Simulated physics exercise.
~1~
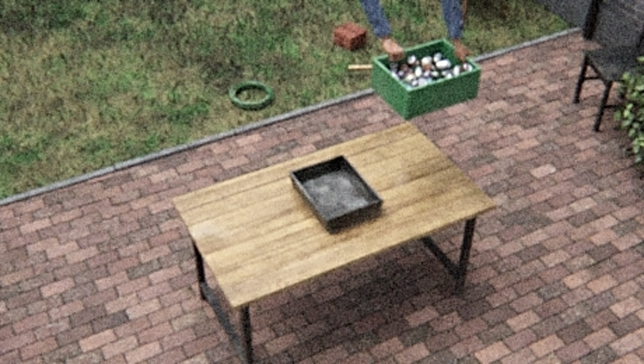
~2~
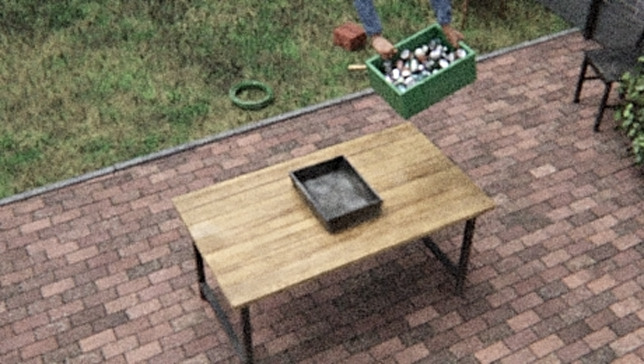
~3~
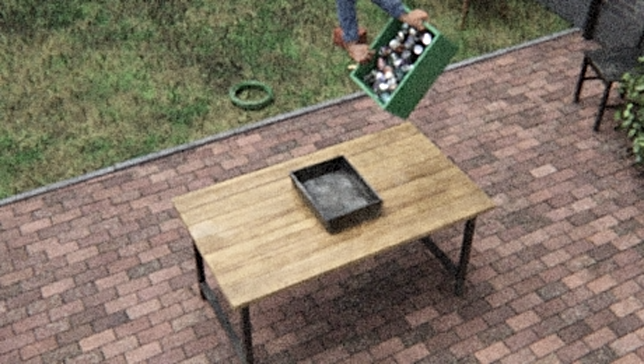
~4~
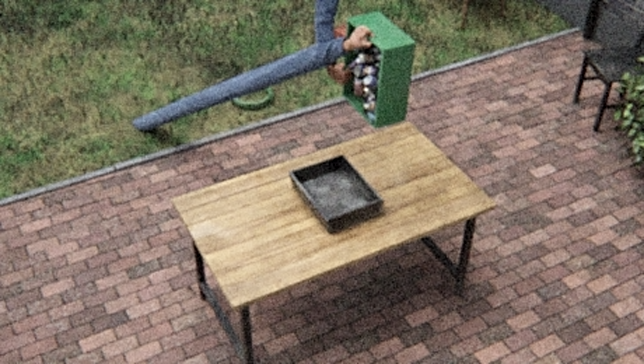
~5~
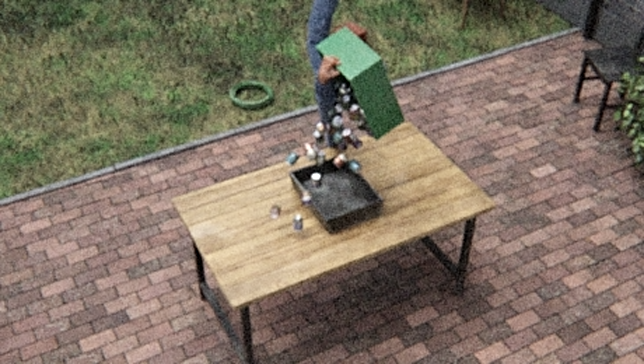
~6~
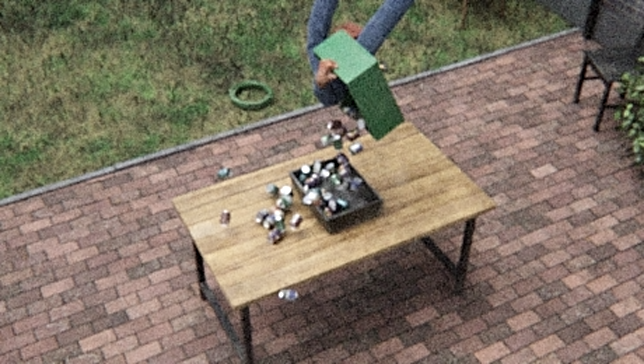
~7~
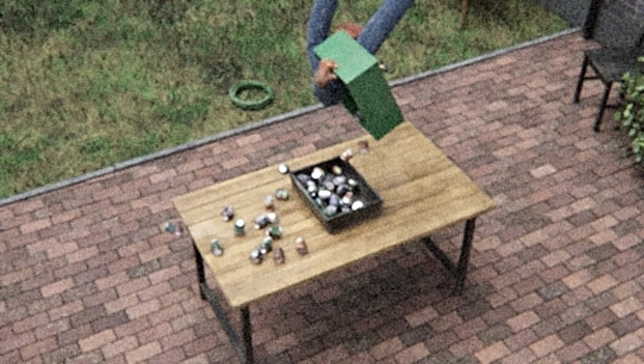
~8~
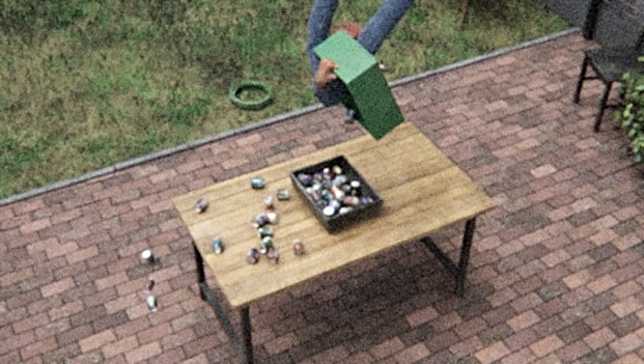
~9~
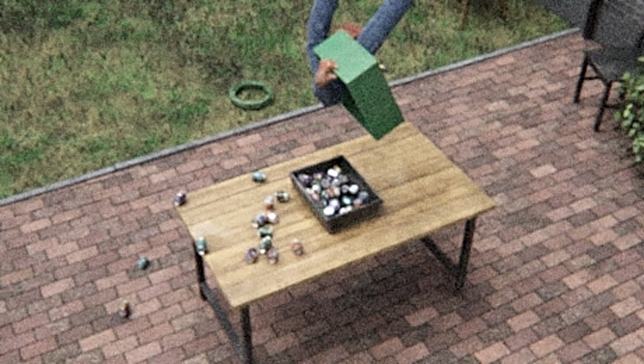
A brick patio beside a strip of grass is seen from above, with a wooden table in the middle holding a black basket, a green ring lying on the grass and a dark chair at the upper right. Beyond the table, a person's hands hold a green crate full of small cans. The hands lift it slightly, then tip it steadily leftward until it is partly upside down. Cans pour out over the basket, many landing inside while others scatter across the table's left side. A few roll off onto the bricks, and the basket ends heaped with cans beneath the still-tilted crate.
